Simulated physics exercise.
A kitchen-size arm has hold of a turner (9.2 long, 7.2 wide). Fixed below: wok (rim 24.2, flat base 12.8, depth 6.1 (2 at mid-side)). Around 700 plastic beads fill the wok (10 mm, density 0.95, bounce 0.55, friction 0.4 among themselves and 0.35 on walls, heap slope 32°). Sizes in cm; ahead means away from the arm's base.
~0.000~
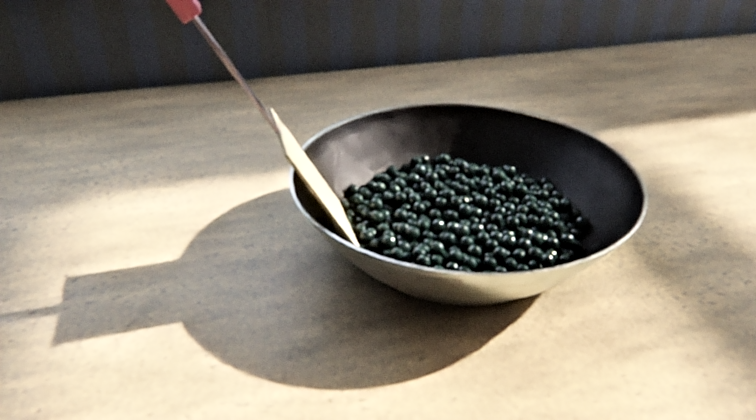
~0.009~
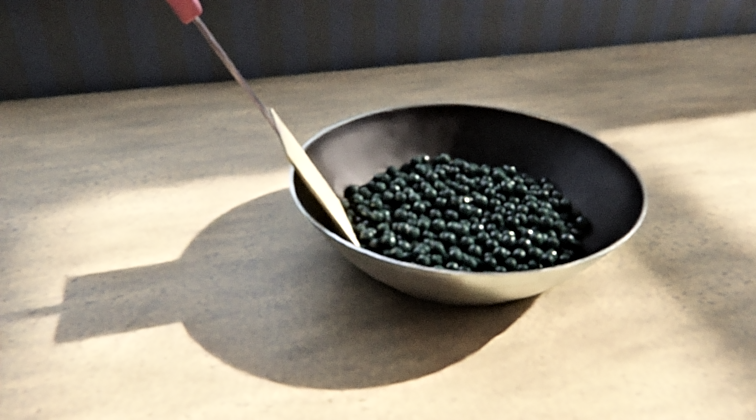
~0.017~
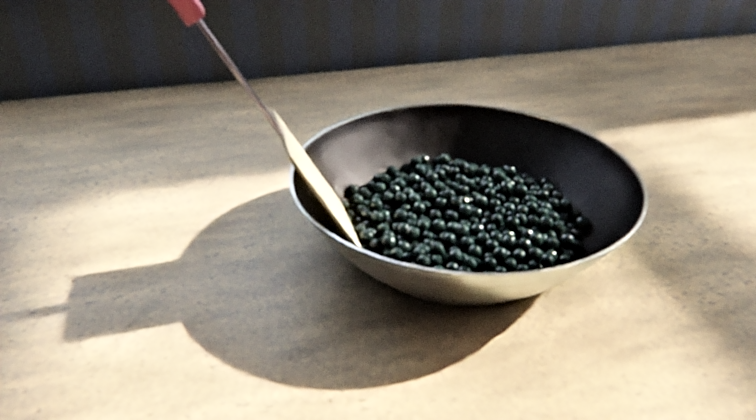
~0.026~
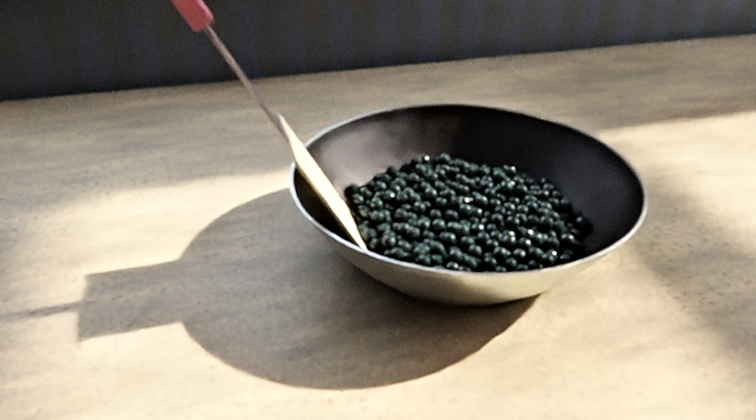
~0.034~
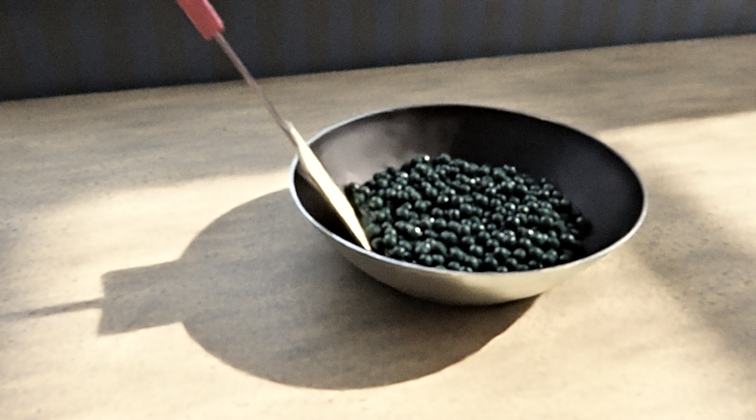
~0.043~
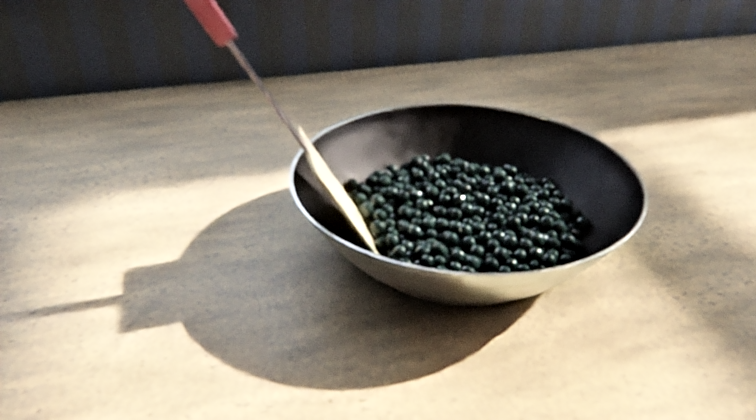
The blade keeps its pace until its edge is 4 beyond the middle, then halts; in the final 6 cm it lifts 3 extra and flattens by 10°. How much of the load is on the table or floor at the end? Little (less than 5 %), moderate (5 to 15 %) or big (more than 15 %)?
On the table or floor the share is little, less than 5 %.
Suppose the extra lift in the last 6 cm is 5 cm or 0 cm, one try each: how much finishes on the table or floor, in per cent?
Some 0 and 0 per cent.
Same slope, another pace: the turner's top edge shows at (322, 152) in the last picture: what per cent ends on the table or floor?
About 10 per cent.
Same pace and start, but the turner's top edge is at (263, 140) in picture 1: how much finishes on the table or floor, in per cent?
About 0 per cent.
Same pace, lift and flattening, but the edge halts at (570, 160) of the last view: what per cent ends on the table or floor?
Some 25 per cent.
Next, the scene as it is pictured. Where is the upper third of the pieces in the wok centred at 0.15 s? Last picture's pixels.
Near (495, 196).
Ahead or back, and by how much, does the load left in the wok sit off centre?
Roughly 3.0 cm ahead.
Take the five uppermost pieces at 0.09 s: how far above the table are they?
Roughly 6 cm.
After 0.09 s, sloping 61°, highest piece 8 above the table; 704 in the wok.
After 0.15 s, sloping 57°, highest piece 12 above the table; 703 in the wok, 1 on the blade or in flight.
After 0.37 s, sloping 51°, highest piece 7 above the table; 698 in the wok, 3 on the table or floor, 3 on the blade or in flight.
After 1.42 s, sloping 51°, highest piece 6 above the table; 698 in the wok, 6 on the table or floor.
In the end, 698 in the wok, 6 on the table or floor. That is 1 % on the table or floor.
